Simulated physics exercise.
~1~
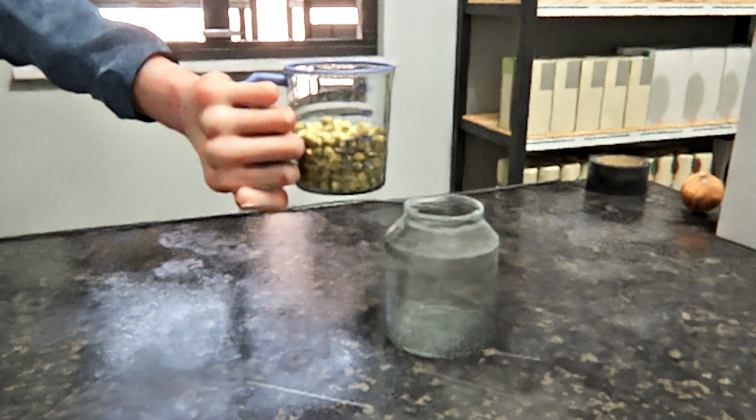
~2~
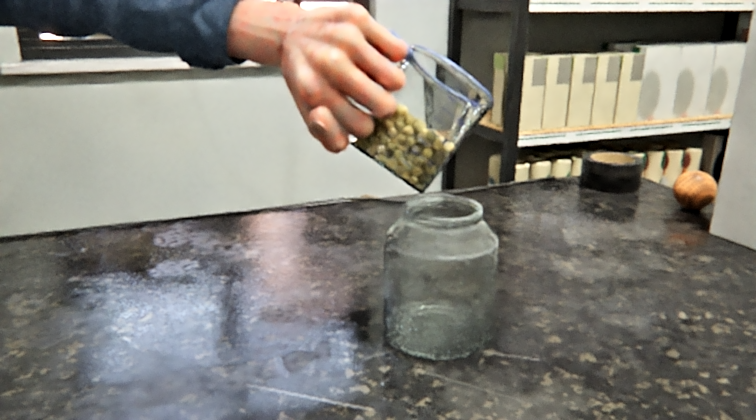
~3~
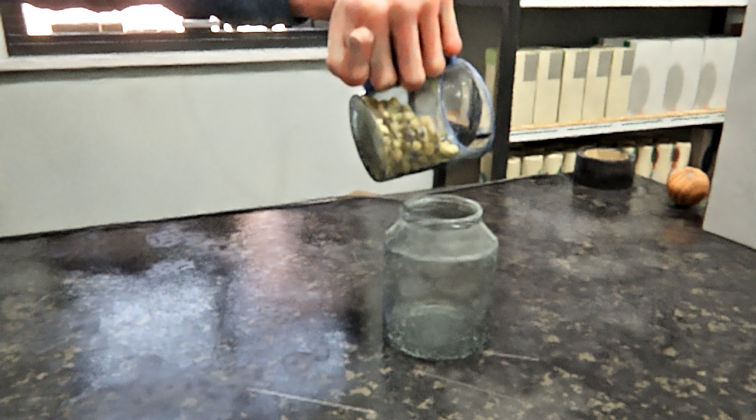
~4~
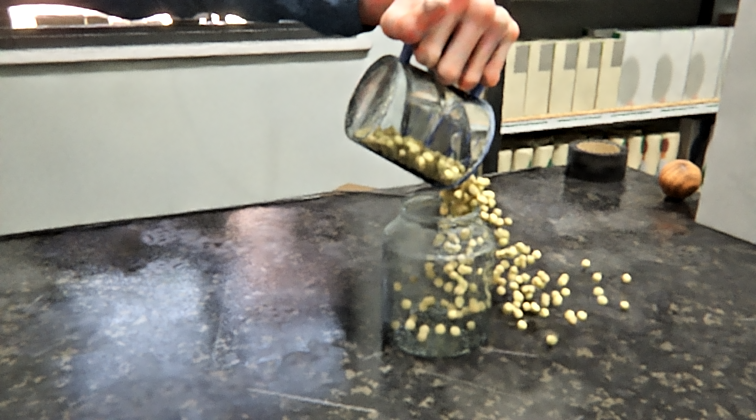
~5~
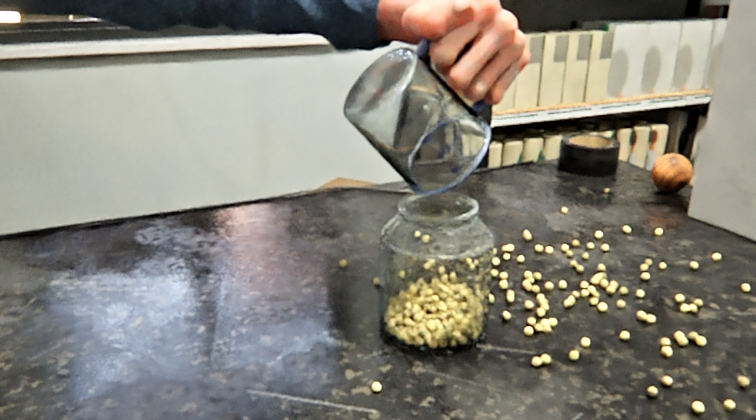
A hand in a dark blue sleeve holds a clear cup with a blue rim, partly filled with pale soya beans, at the left above a dark speckled tabletop. Seen from the front and slightly above, an open glass jar stands near the centre, with shelves of pale files, a dark round container and an onion-like object behind. The hand moves right and tips the cup over the jar. Beans pour out, some dropping inside and others scattering to the right. The cup ends tipped over and empty, with most beans in the jar and the rest strewn across the table.
